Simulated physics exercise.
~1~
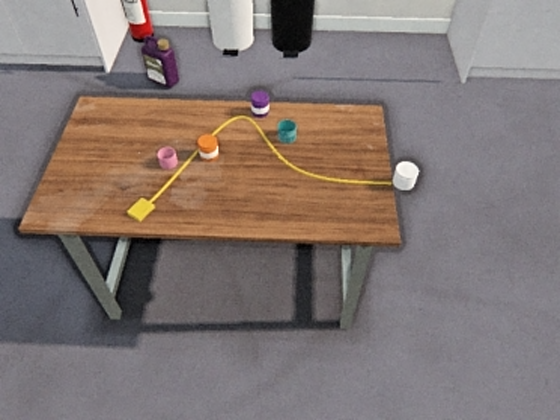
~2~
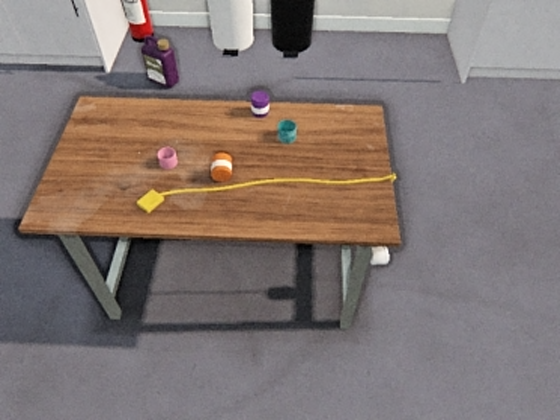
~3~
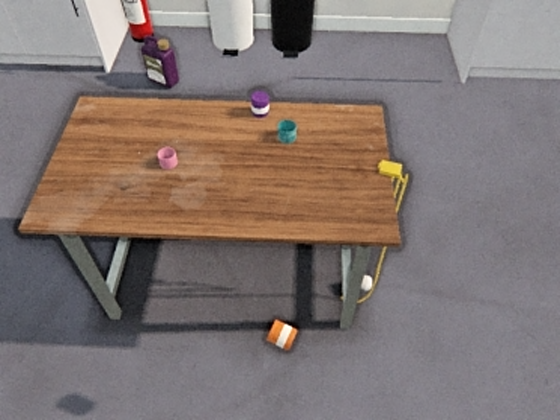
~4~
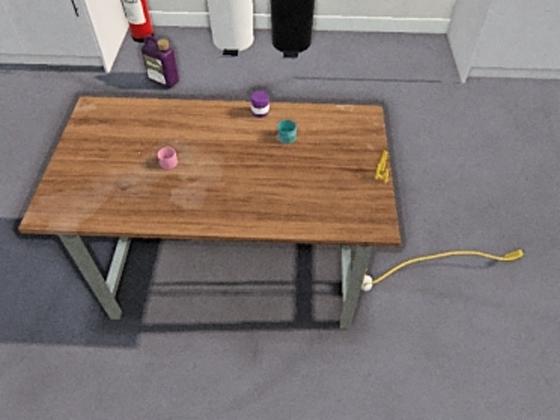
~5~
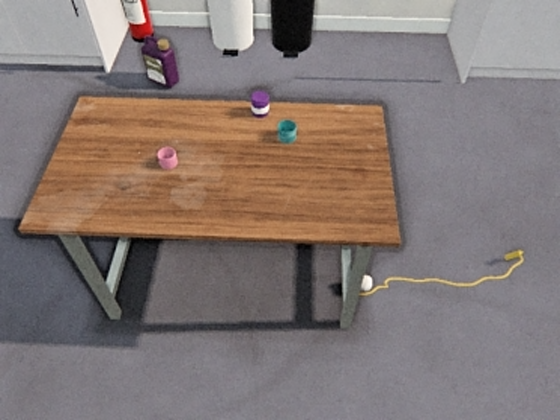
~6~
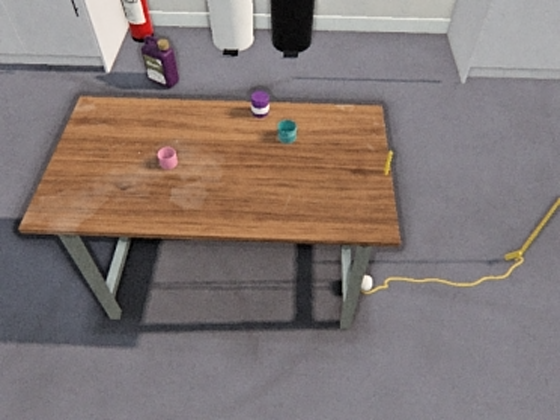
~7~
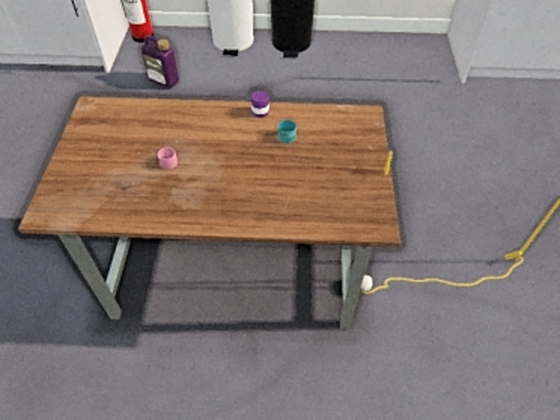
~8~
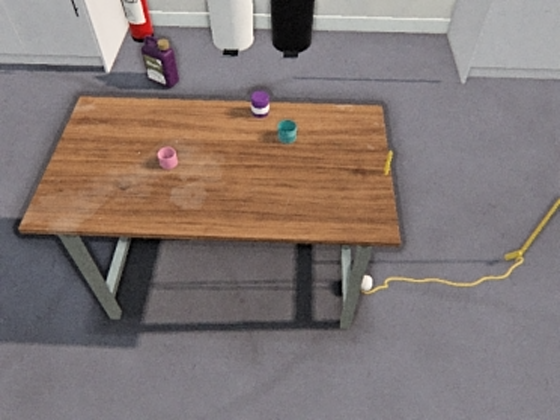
On a wooden table, a falling white object's yellow cable drags a yellow block and orange canister off.
